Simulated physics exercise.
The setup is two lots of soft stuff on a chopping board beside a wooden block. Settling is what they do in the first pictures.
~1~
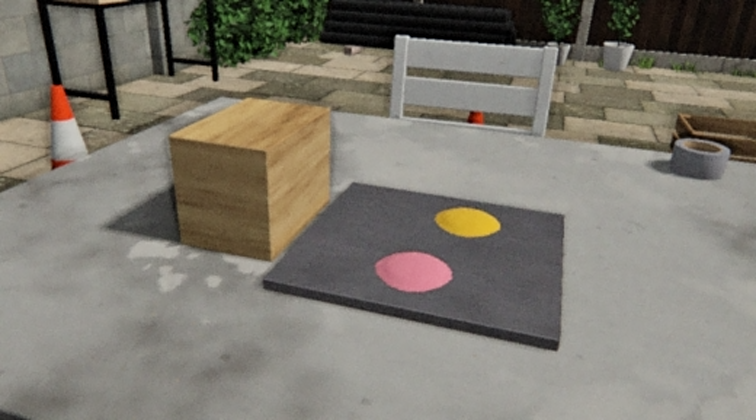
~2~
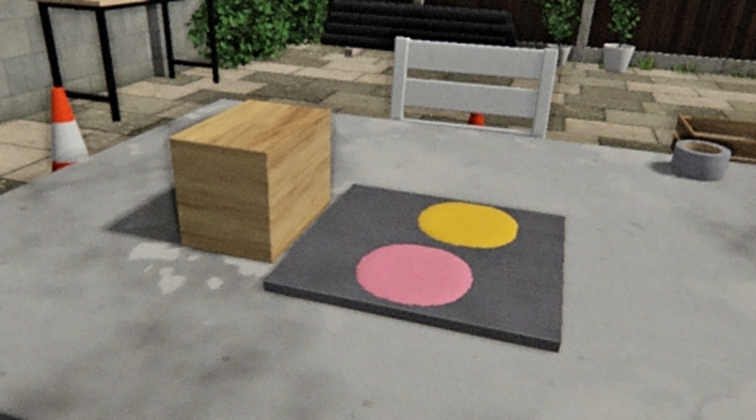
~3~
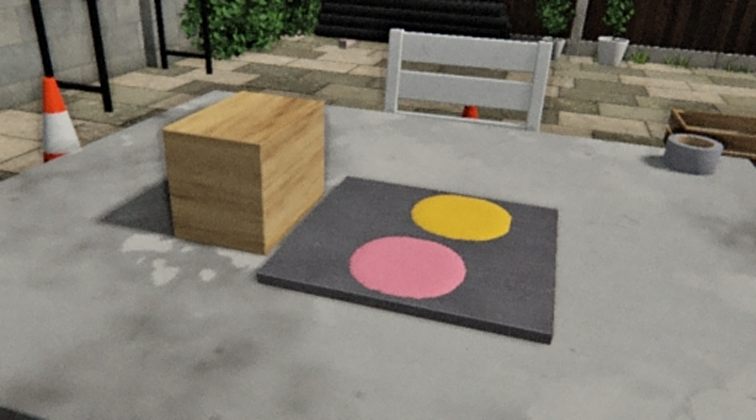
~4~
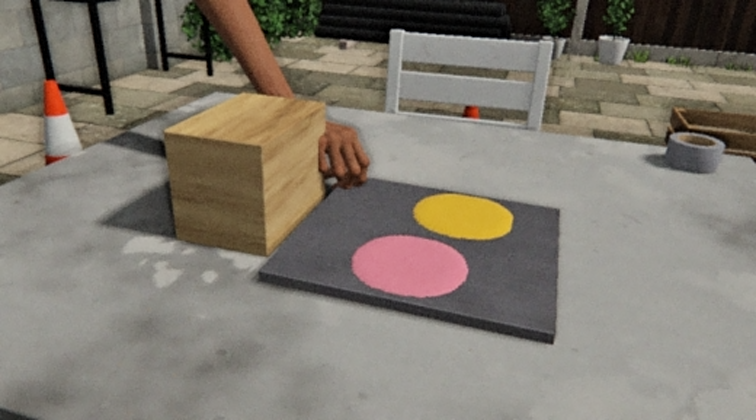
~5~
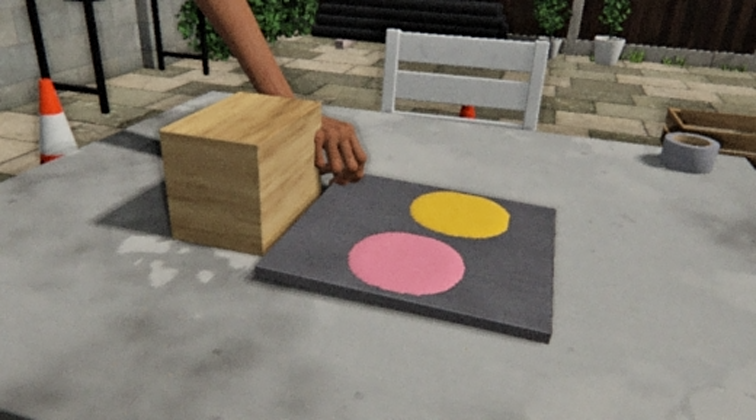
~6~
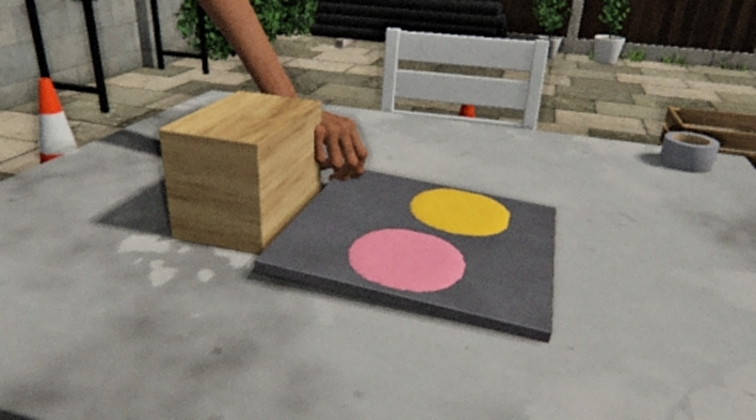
A hand reaches in from behind a wooden block on a grey outdoor table, seen from slightly above, with a white chair and paving beyond. Right of the block, a dark board carries pink paste in front and yellow paste behind. Both mounds spread into flat rounds, the camera shifts slightly, then the hand takes the board's far left end and raises it slightly.
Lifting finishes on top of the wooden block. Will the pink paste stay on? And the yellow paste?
Okay, so the pink paste tumbles off and the yellow paste tumbles off.
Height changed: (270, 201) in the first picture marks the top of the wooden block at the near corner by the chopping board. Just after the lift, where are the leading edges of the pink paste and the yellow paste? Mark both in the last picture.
Roughly (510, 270) and (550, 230).
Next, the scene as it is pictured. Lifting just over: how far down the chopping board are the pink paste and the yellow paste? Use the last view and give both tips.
(554, 288); (559, 230).
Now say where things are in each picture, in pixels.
In the first frame, the chopping board lies flat; pink paste (413, 267) a low mound; yellow paste (468, 218) a low mound; wooden block (221, 201).
The second frame shows they settle; pink paste (414, 272) spread thin; yellow paste (468, 223) spread thin.
The third frame shows at rest; pink paste (407, 264) spread thin; yellow paste (462, 215) spread thin.
The fourth frame shows a hand takes the end; pink paste (410, 263) spread thin; yellow paste (464, 214) spread thin.
In the fifth frame, the end is rising; pink paste (406, 260) spread thin; yellow paste (460, 212) spread thin.
The sixth frame shows the chopping board slopes by about 3°; pink paste (406, 256) spread thin; yellow paste (460, 209) spread thin; wooden block (212, 194).
Next, slope about 30°; the pink paste has crept down a long way; the yellow paste is dripping off the low end.
After that, the pink paste is dripping off the low end; the yellow paste is dripping off the low end.
Finally, slope about 30°; the pink paste is dripping off the low end; the yellow paste is dripping off the low end.
